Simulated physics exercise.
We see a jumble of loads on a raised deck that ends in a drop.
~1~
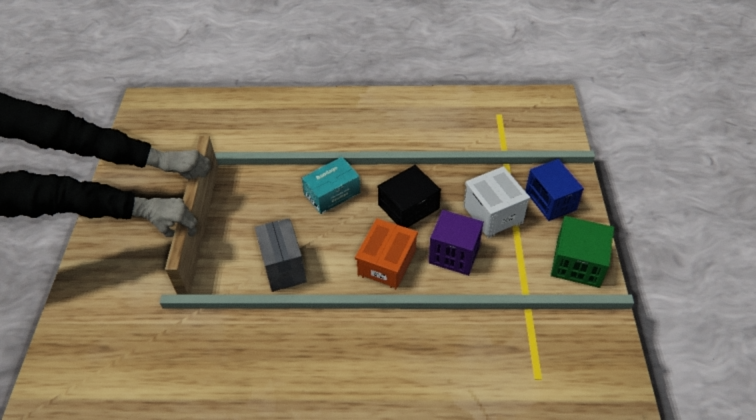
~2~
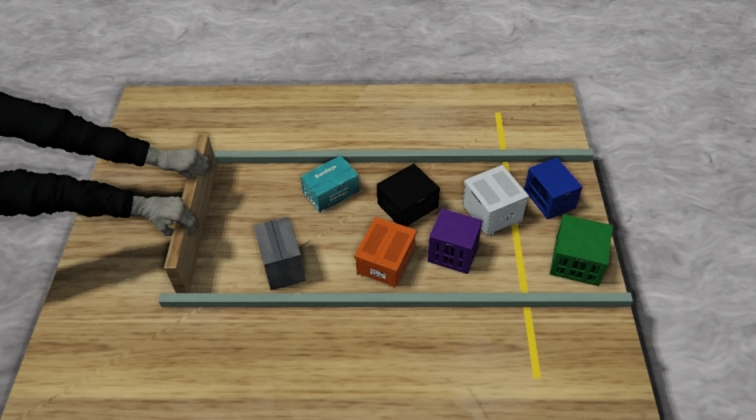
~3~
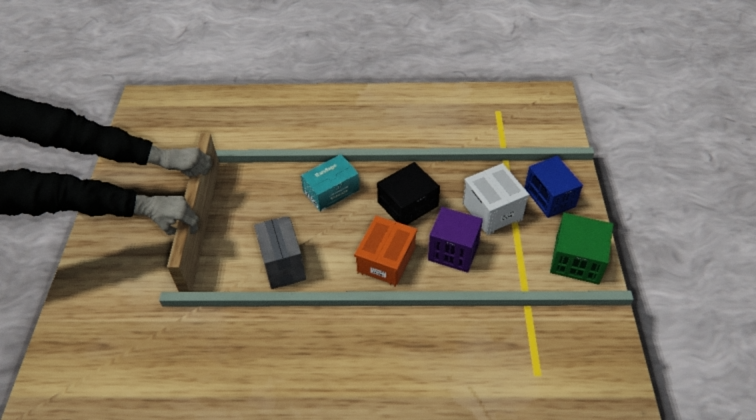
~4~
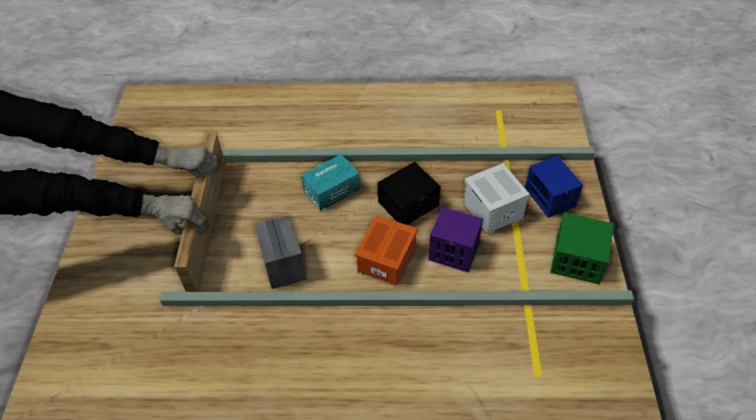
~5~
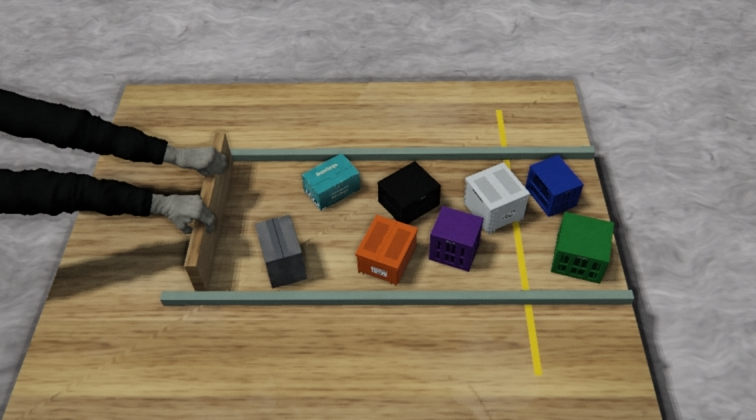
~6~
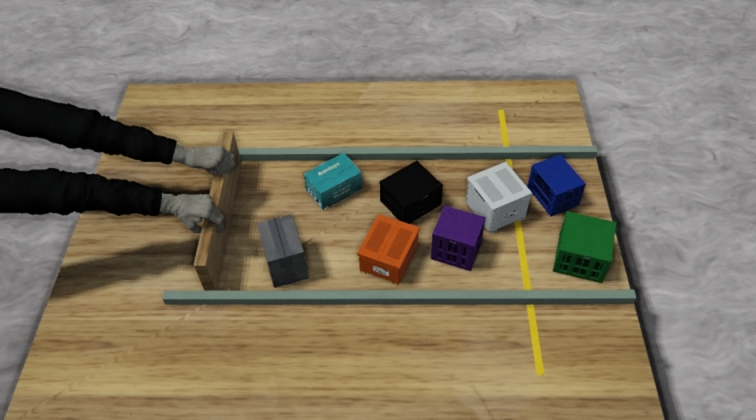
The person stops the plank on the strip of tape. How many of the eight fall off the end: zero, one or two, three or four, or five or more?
Outcome: The number that fall off is three or four.
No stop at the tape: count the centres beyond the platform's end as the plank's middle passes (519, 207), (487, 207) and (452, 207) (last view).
Past the end: 3, 1 and 0.
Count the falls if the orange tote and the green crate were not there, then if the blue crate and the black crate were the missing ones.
It would be 1 and 2.
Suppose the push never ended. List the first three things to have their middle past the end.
The order is the green crate, the blue crate, the purple crate.
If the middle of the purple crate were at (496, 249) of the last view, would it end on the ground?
It tumbles off.
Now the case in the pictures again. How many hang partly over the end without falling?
The number is 1.
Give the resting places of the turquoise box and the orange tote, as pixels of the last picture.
About (542, 172), and the other about (584, 247).
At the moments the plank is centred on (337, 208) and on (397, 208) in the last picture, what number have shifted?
At the one place 3, at the other 6.
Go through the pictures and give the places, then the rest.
The first picture shows green crate (582, 252); blue crate (554, 190); white tote (495, 203); plank (195, 212); tape (516, 227).
The second picture shows blue crate (552, 188); grey parcel (280, 254).
The third picture shows white tote (494, 200); turquoise box (331, 183).
The fourth picture shows green crate (582, 248); plank (203, 210).
The fifth picture shows blue crate (554, 186); orange tote (387, 250).
The sixth picture shows green crate (584, 247); blue crate (556, 185); white tote (497, 198); plank (220, 209); tape (518, 222).
Soon after, none off yet; green crate at rest near (584, 247); blue crate at rest near (556, 185); white tote at rest near (497, 198).
After that, none off yet; green crate at rest near (584, 247); blue crate at rest near (556, 185); white tote moving near (499, 196).
And then, none off yet; green crate displaced about its own width near (617, 245); blue crate displaced about its own width near (585, 180); white tote displaced about its own width near (557, 195).
In the end, the number that fall off is three or four; gone, purple crate, blue crate and green crate.
